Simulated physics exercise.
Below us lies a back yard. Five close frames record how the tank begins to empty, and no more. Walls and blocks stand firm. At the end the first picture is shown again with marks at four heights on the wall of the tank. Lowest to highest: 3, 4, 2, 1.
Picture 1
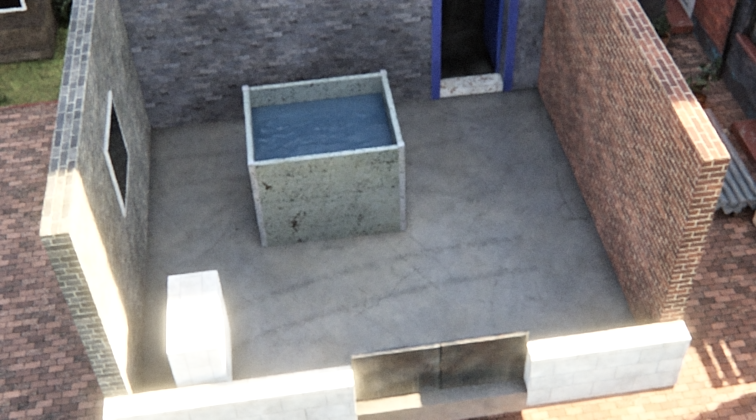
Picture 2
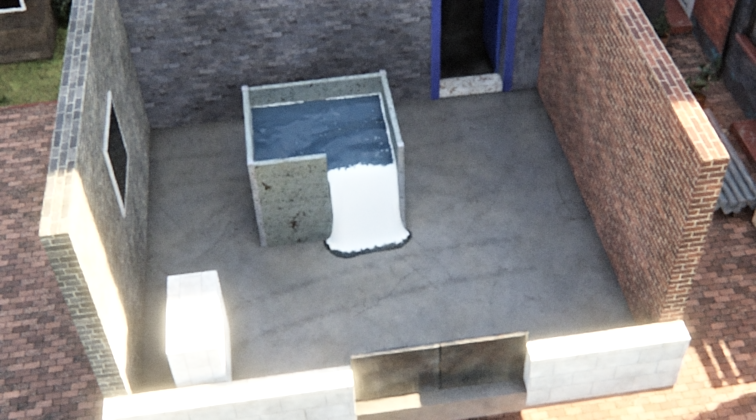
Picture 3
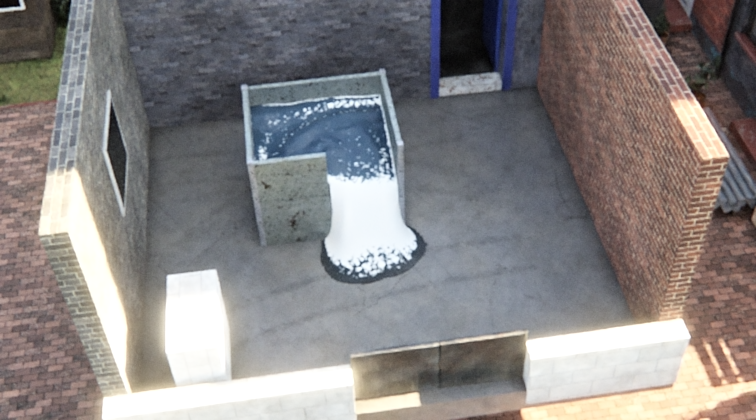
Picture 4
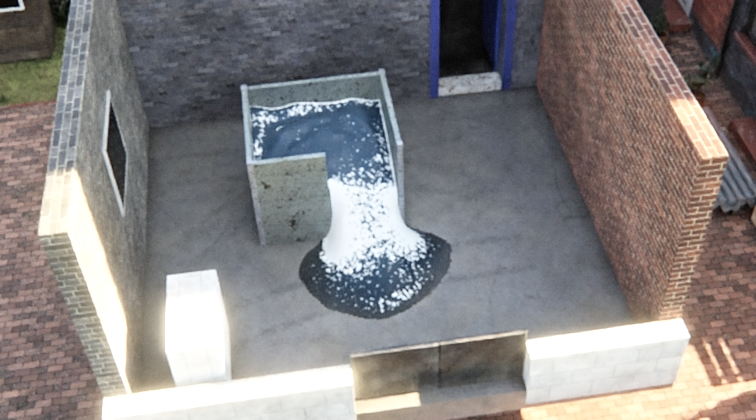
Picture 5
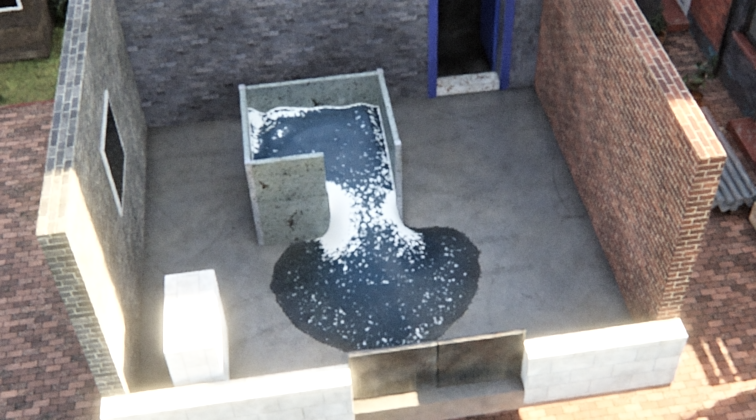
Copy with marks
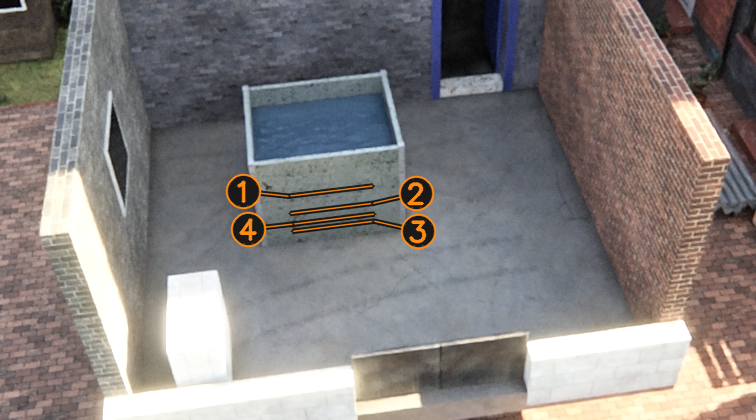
The clip shows a walled yard with a square tank of still water; part of its front side opens, and white, foaming water pours out, spreading in a widening dark pool across the grey ground toward the low front wall.
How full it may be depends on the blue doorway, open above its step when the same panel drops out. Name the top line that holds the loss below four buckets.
The answer is level 1.
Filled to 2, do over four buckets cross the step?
No.
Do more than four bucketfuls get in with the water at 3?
No, not at all.
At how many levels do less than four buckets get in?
All four.
In orange, 1 at (330, 191); 2 at (332, 208); 3 at (333, 226); 4 at (333, 219); from the bottom up 3, 4, 2, 1.
With 1, a splash gets over, under a bucket.
With 2, nothing gets over.
With 3, nothing gets over.
With 4, nothing gets over.
